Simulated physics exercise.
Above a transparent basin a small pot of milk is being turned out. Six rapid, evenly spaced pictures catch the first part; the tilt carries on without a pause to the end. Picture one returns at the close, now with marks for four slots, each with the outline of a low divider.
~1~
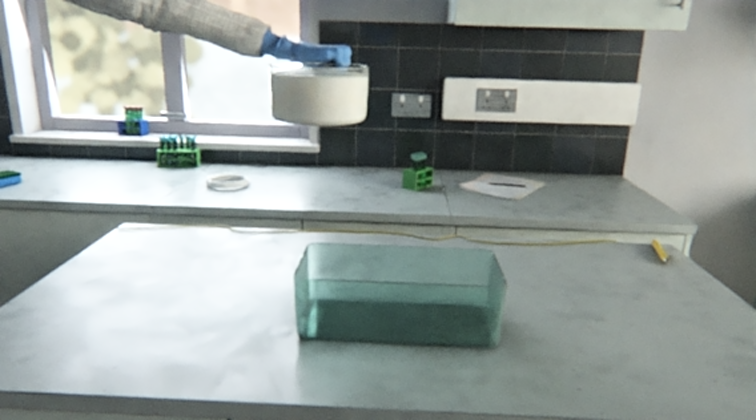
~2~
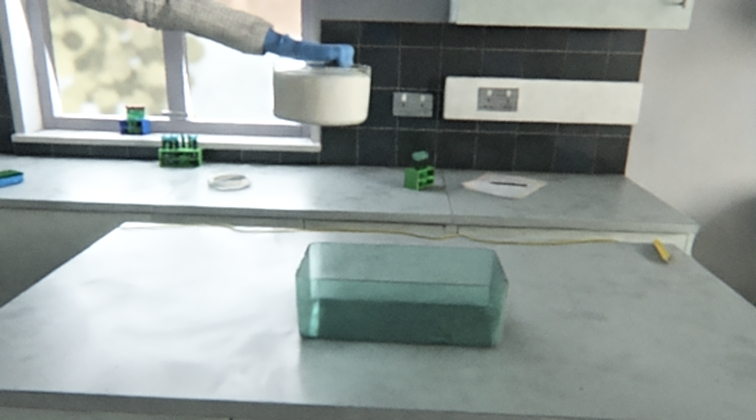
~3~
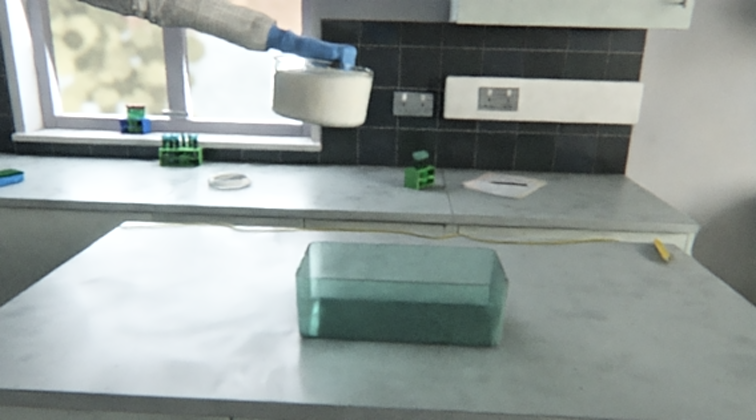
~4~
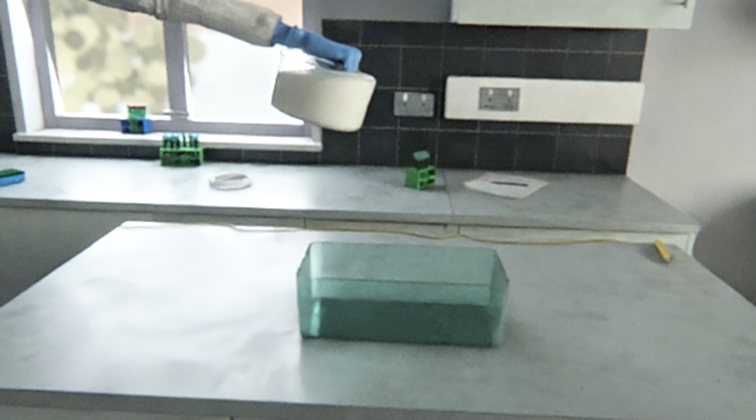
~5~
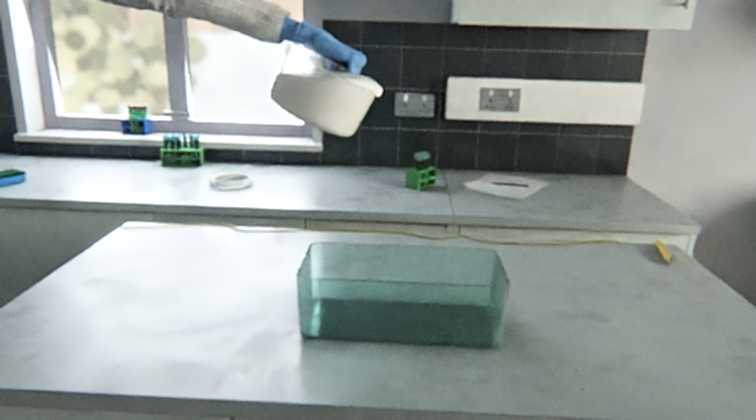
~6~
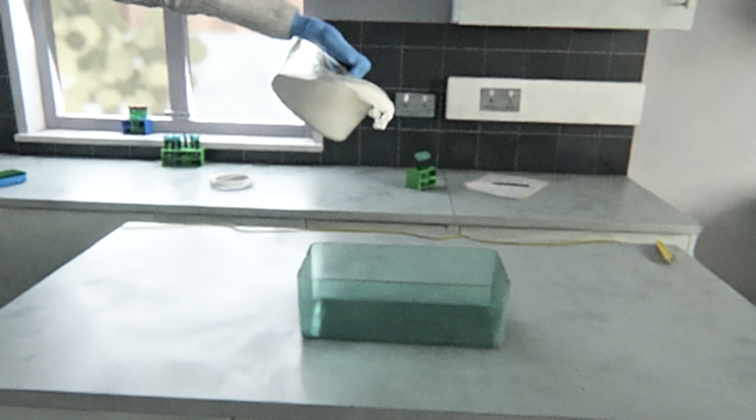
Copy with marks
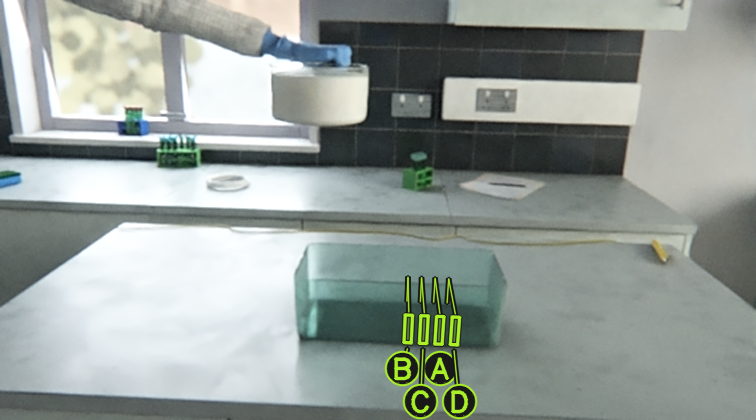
A blue-gloved hand holds a small pot of white liquid upright above a transparent, greenish basin on a pale table. The hand gradually tilts the pot to the right, its lip lowering, until the liquid slips over the edge and a short stream curls down just beyond it.
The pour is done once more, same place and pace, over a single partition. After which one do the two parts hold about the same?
Best: C.
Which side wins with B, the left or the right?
The right side.
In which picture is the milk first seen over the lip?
Picture 5.
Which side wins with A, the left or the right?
The left side.
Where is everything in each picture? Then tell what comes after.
Upright, lip at (366, 66); basin from (297, 336) to (499, 345); nothing has left yet.
Upright, lip at (369, 67); nothing has left yet.
Tipped about 7°, lip at (371, 71); nothing has left yet.
Tipped about 15°, lip at (374, 79); nothing has left yet.
Tipped about 26°, lip at (376, 90); milk is over the lip, down to (376, 90).
Tipped about 38°, lip at (375, 102); milk is over the lip, down to (382, 125).
On the marked copy, A at (438, 349); B at (407, 348); C at (422, 349); D at (453, 350).
If A is chosen, about 71 % ends left of the wall and 21 % right of it; 7 % is lost outside.
If B is chosen, about 26 % ends left of the wall and 71 % right of it; 3 % is lost outside.
If C is chosen, about 48 % ends left of the wall and 48 % right of it; 4 % is lost outside.
If D is chosen, about 89 % ends left of the wall and 5 % right of it; 7 % is lost outside.
